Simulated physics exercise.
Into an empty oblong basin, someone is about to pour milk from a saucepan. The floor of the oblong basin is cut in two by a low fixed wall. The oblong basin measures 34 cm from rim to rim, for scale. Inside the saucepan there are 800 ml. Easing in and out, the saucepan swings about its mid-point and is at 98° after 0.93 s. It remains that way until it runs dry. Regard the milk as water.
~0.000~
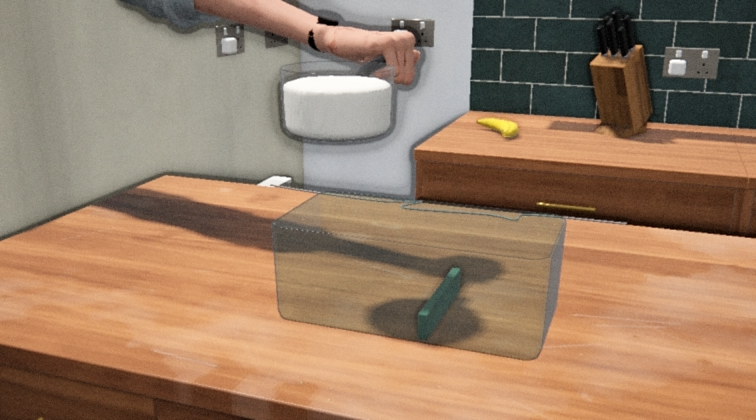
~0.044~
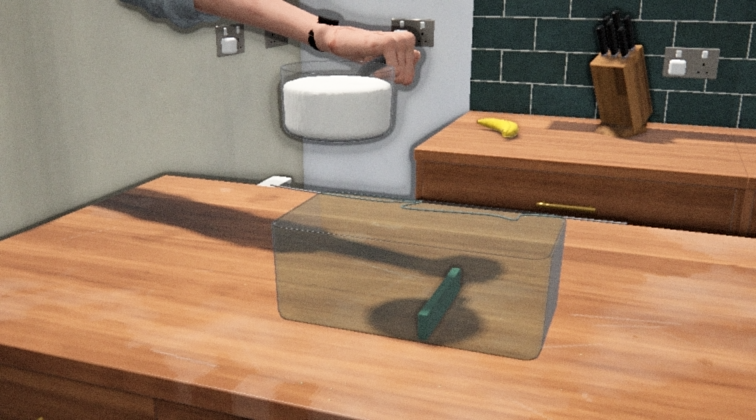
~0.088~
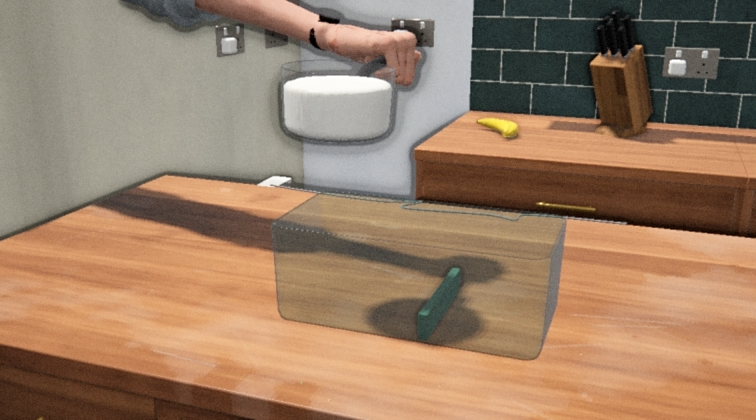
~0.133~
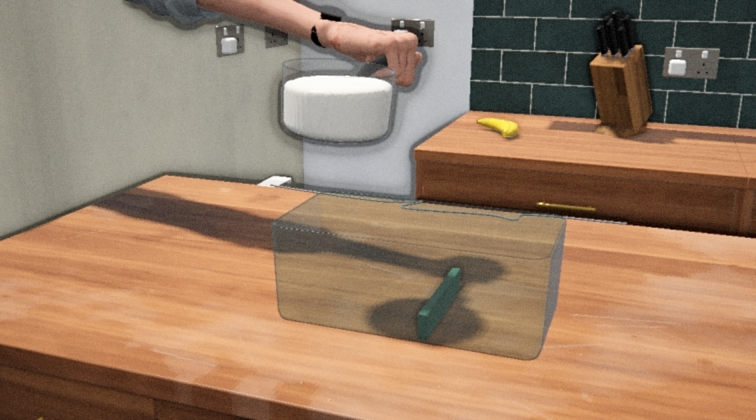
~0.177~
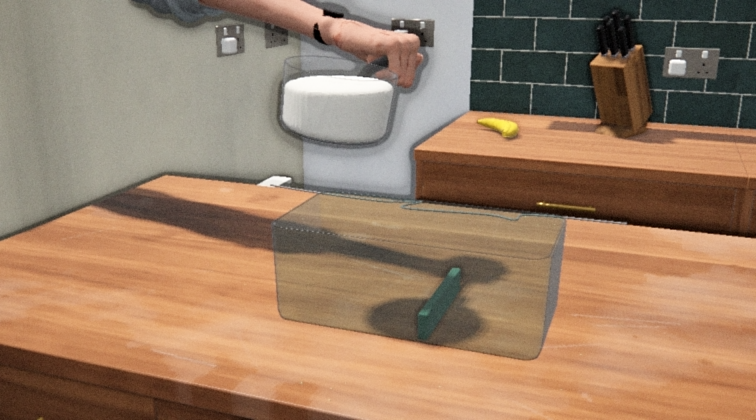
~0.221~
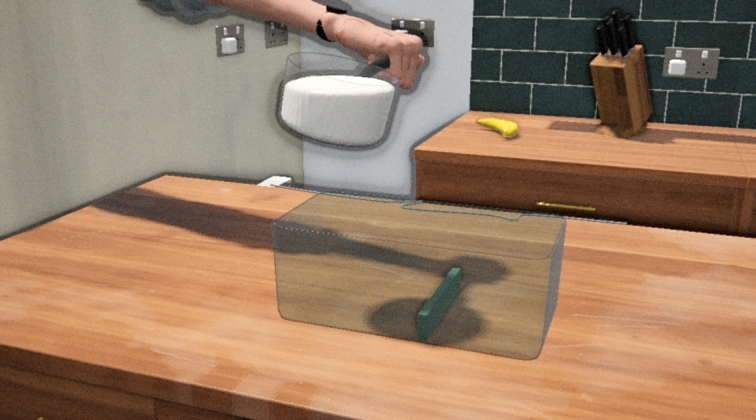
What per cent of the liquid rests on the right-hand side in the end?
52 percent.
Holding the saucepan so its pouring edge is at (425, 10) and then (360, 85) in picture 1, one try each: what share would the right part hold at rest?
80 then 5 %.
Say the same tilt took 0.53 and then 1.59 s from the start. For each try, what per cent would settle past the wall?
Some 35 and 55 per cent, in that order.
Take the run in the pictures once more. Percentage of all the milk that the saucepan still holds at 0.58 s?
64 %.
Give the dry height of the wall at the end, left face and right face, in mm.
22 mm left, 14 mm right.
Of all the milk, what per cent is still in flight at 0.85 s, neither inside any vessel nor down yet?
Something like 14 per cent of the total.
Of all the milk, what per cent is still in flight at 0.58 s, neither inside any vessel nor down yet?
30 %.
By 0.58 s the tilt is 68° and 65 per cent is still to pour, 3 is left of the wall and 3 right of it.
By 0.85 s the tilt is 96° and 16 per cent is still to pour, 22 is left of the wall and 49 right of it.
By 1.13 s the tilt is 98° and 3 per cent is still to pour, 43 is left of the wall and 51 right of it.
By 1.43 s the tilt is 98° and 0 per cent is still to pour, 47 is left of the wall and 52 right of it.
At rest 47 per cent lies left of the wall, 52 right of it and 1 outside.
